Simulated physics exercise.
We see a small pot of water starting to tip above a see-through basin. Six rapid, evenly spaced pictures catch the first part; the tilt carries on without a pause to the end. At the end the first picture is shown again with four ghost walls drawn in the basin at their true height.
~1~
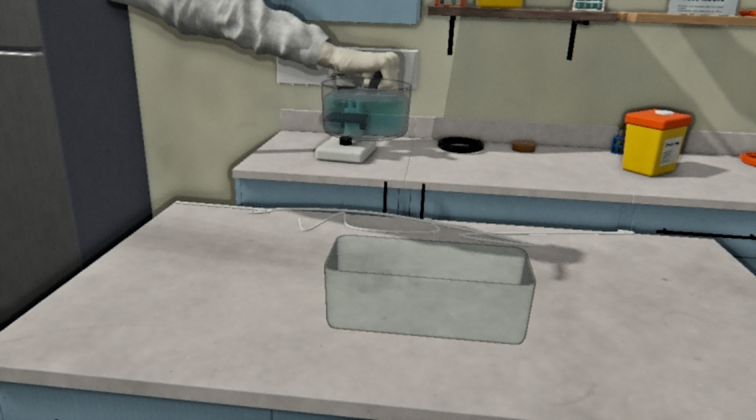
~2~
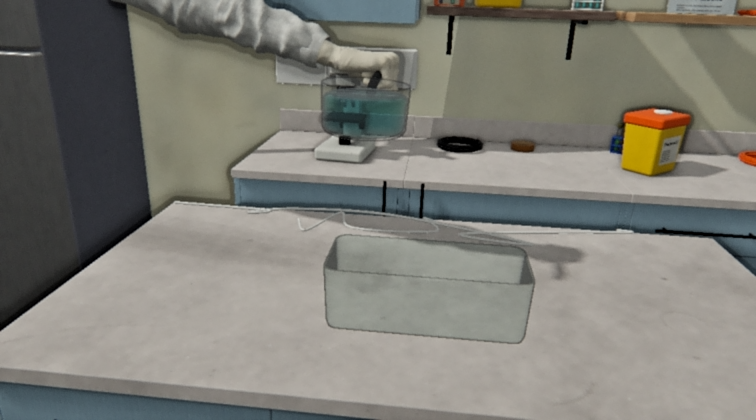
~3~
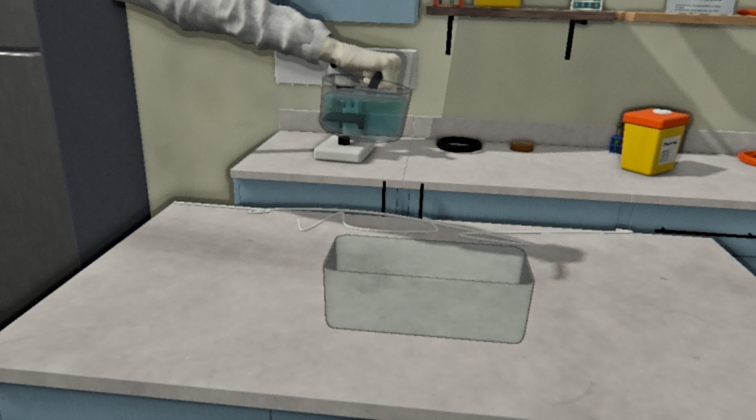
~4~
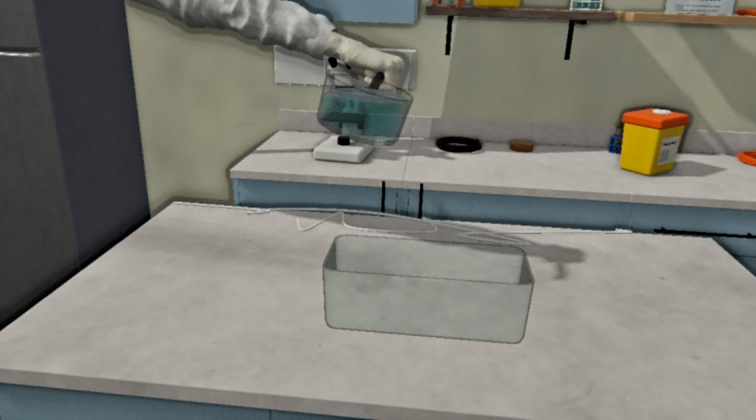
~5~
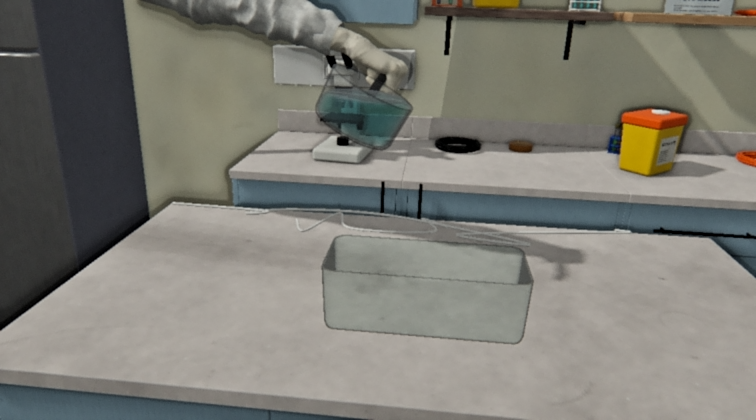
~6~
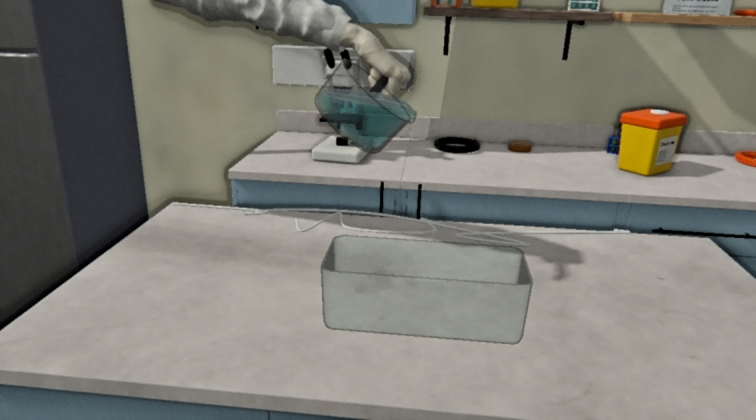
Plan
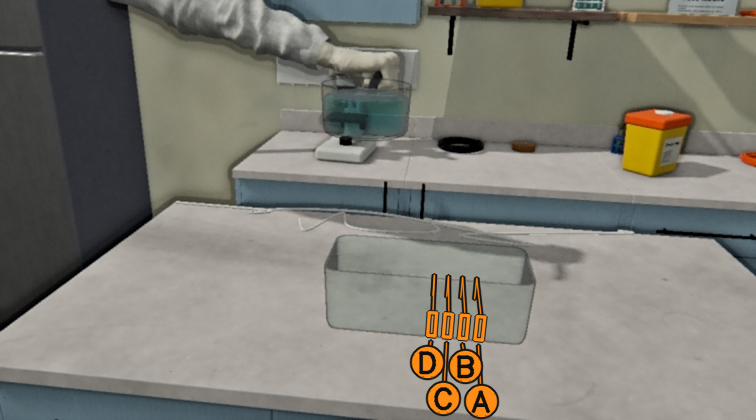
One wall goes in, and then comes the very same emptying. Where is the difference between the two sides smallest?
Best: C.
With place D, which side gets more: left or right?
The right one.
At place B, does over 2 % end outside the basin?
Yes.
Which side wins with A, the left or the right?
The left side.
On the marked copy, A at (478, 345); B at (462, 344); C at (446, 342); D at (430, 341).
Choosing A, about 83 % ends left of the wall and 7 % right of it; 10 % is lost outside.
Choosing B, about 81 % ends left of the wall and 11 % right of it; 8 % is lost outside.
Choosing C, about 53 % ends left of the wall and 44 % right of it; 3 % is lost outside.
Choosing D, about 20 % ends left of the wall and 76 % right of it; 3 % is lost outside.
